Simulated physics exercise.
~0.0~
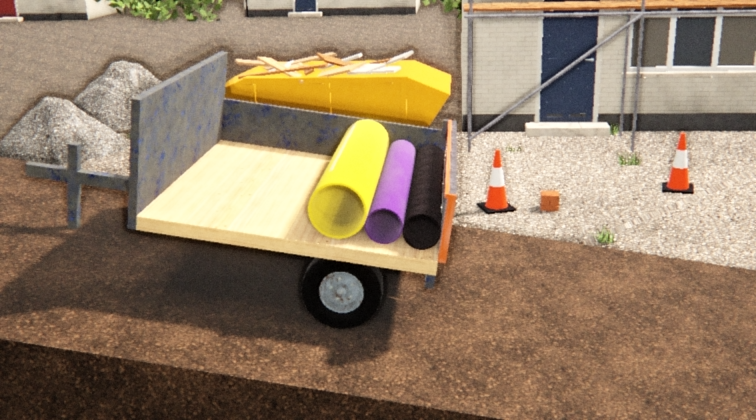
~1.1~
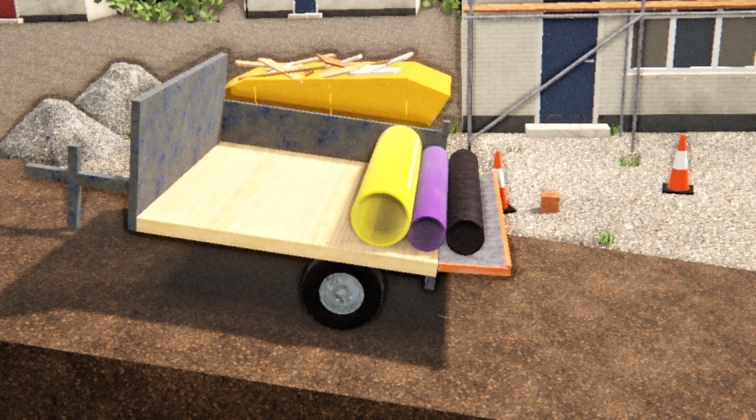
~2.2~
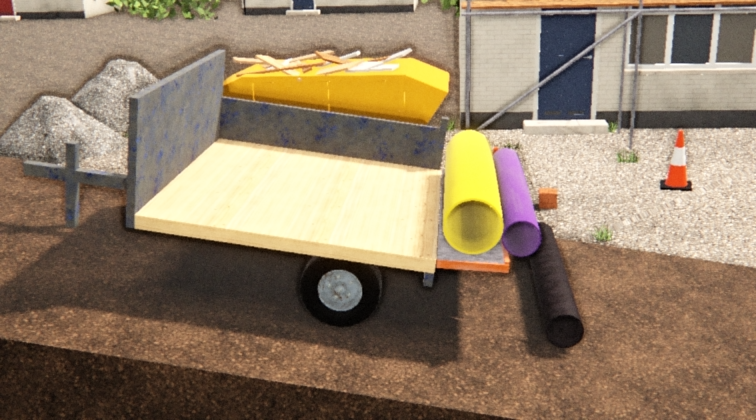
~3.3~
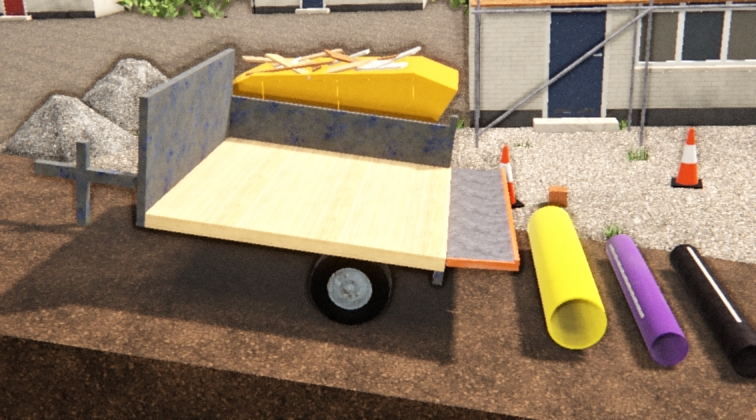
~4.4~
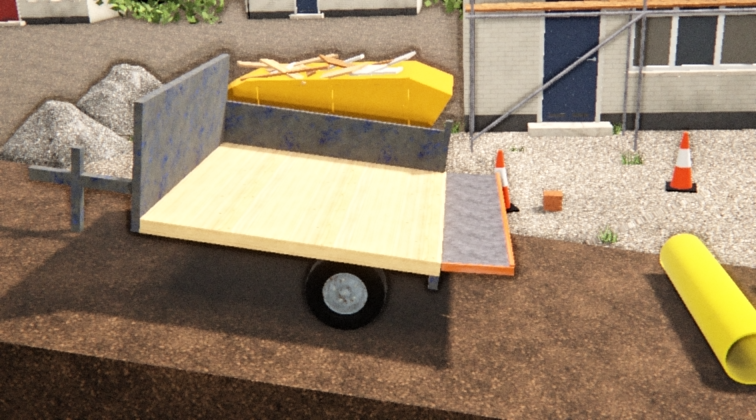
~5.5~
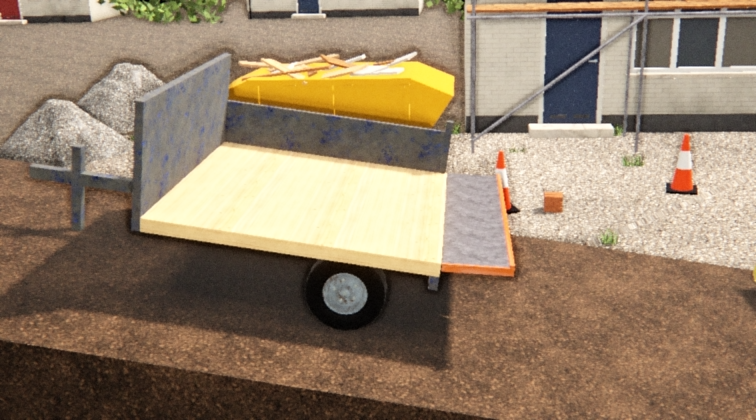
On a sloping building site, a trailer's tailgate dropping and yellow, purple and black pipes rolling off rightward, leaving the bed empty.
